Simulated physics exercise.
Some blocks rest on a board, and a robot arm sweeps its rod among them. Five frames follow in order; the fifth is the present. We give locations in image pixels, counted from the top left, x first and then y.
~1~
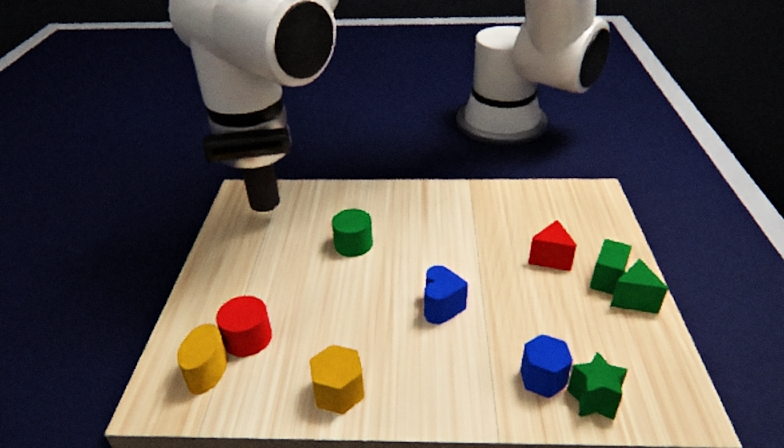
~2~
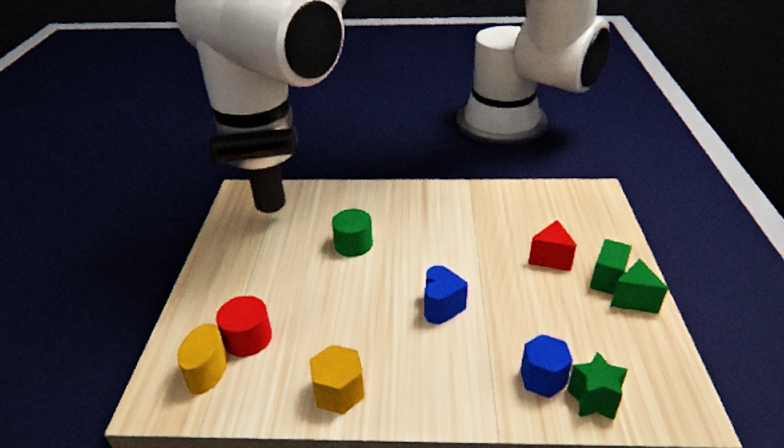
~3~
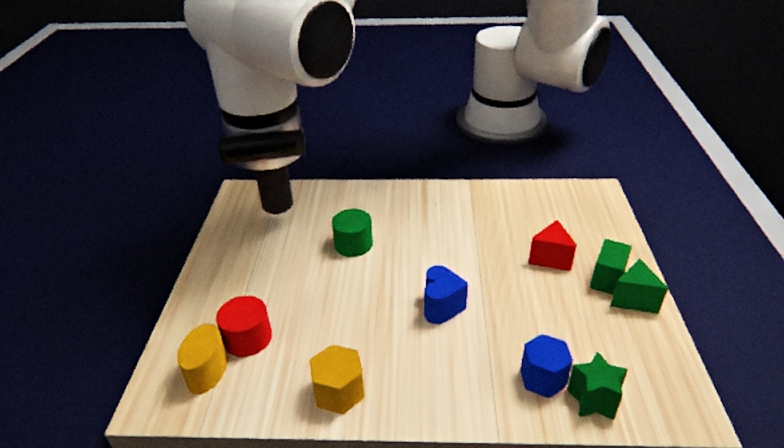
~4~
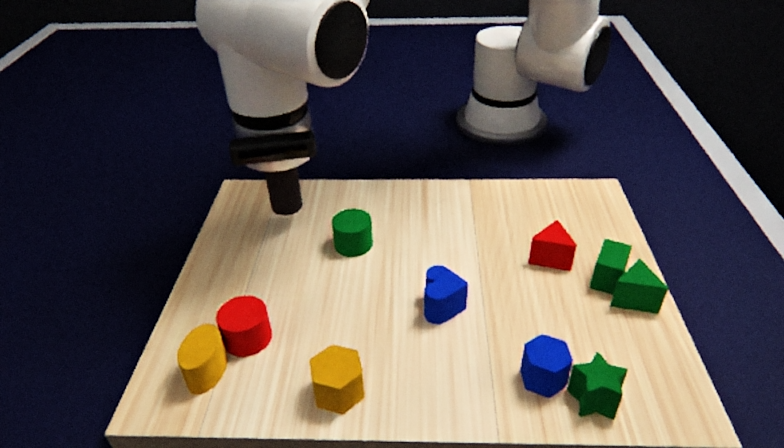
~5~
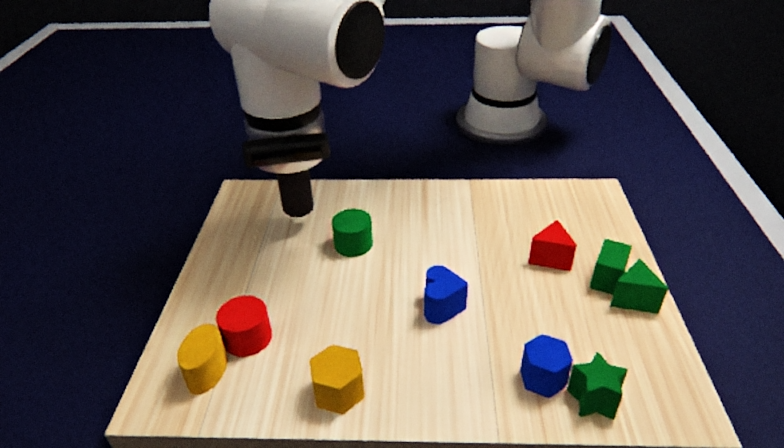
On a pale wooden board set on a dark blue surface, red, green, blue and yellow blocks lie scattered while a white robot arm holds a dark rod near the far left edge. The arm slides the rod slowly rightward, narrowing the gap to the green cylinder, while every block stays still.
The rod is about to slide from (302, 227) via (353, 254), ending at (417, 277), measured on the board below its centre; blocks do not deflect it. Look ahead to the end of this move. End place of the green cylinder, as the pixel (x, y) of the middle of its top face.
Close to (434, 230).
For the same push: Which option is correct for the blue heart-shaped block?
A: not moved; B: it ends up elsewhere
Choice A: Not moved.
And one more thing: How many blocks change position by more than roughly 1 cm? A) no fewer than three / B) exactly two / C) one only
That would be C.
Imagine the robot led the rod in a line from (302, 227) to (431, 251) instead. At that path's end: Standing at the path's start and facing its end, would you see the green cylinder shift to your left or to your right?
It moves off to the right.
On the path given first. One third of the way, rod at (334, 226); green cylinder at (368, 224).
Two thirds of the way, rod at (372, 244); green cylinder at (408, 230).
At the end, rod at (417, 258); green cylinder at (434, 230); blue heart-shaped block in place.
